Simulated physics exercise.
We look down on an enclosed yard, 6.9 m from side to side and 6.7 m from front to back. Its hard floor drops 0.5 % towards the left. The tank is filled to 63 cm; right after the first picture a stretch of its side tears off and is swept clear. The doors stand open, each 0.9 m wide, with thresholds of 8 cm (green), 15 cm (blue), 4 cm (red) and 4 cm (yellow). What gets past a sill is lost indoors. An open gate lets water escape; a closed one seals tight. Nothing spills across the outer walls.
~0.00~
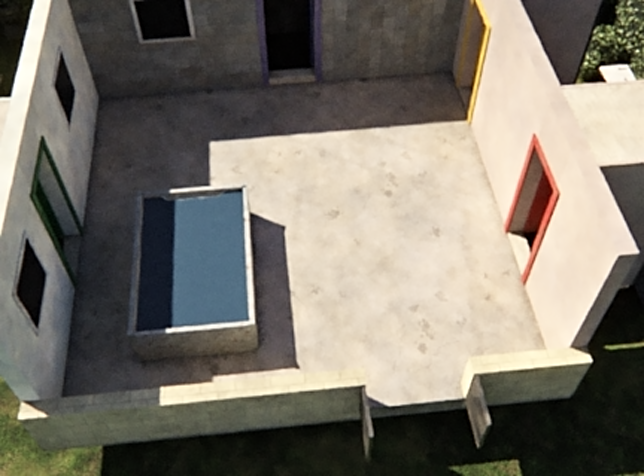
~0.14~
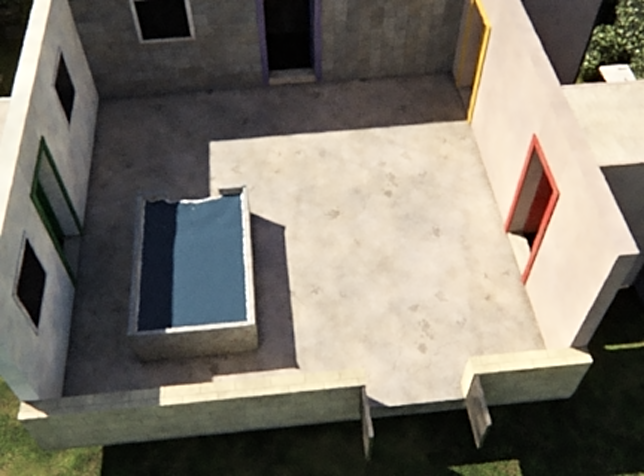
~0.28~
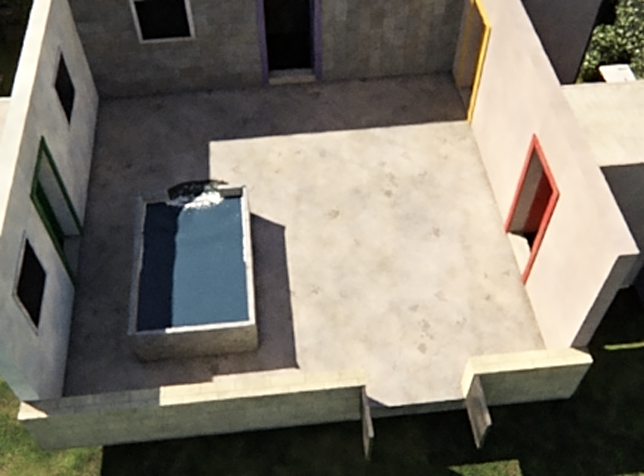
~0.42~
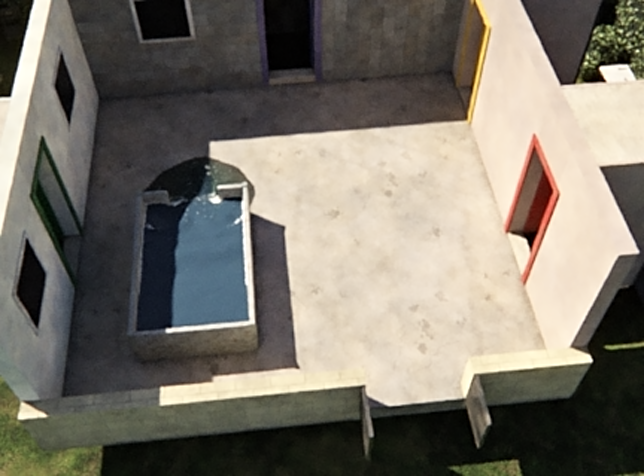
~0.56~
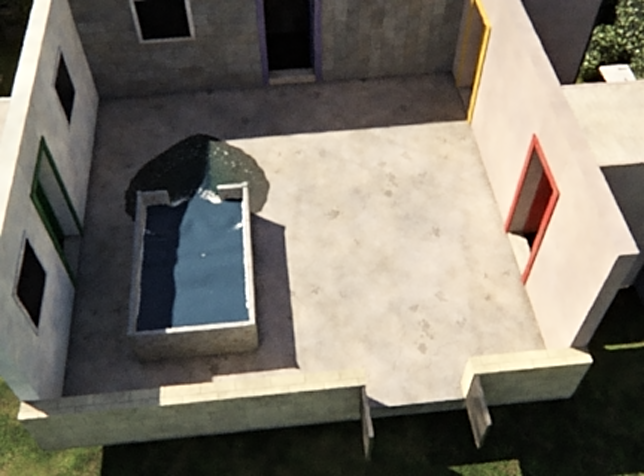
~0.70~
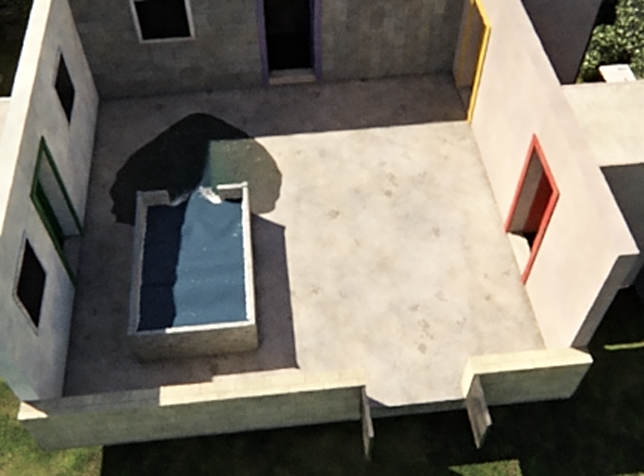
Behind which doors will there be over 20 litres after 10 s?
Door by door: At the green door it does not reach the limit; at the blue door it does not reach the limit; at the red door it keeps below the limit; at the yellow door it passes the limit.
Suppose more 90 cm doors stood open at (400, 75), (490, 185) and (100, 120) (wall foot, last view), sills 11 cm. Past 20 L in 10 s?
In turn: Below, below, above.
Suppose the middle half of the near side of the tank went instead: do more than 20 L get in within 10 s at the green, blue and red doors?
Then: Green below, blue not over, red above.
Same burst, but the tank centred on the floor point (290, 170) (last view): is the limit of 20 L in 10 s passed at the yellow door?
Against that limit: Yellow past it.
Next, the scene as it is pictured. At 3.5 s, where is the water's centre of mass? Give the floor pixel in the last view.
At about (210, 194).
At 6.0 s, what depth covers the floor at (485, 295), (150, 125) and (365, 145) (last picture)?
Roughly 0, 11 and 3 cm, in turn.
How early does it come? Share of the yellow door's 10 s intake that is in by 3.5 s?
Some 0 per cent by then.
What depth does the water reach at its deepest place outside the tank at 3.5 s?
Roughly 21 cm.
After 1.4 s water covers 25 % of the floor and is deepest (33 cm) near (193, 210); green door not reached, blue door not reached, red door not reached, yellow door not reached.
After 2.2 s water covers 30 % of the floor and is deepest (32 cm) near (108, 109); green door not reached, blue door 16 cm at the sill, 0 L in, red door not reached, yellow door not reached.
After 3.5 s water covers 35 % of the floor and is deepest (21 cm) near (184, 116); green door not reached, blue door 13 cm at the sill, 2 L in, red door not reached, yellow door 5 cm at the sill, 0 L in.
After 6.0 s water covers 55 % of the floor and is deepest (16 cm) near (213, 95); green door 4 cm at the sill, 0 L in, blue door 11 cm at the sill, 3 L in, red door not reached, yellow door 11 cm at the sill, 61 L in.
After 10.0 s water covers 90 % of the floor and is deepest (9 cm) near (59, 423); green door 4 cm at the sill, 0 L in, blue door 7 cm at the sill, 3 L in, red door 3 cm at the sill, 0 L in, yellow door 8 cm at the sill, 146 L in.
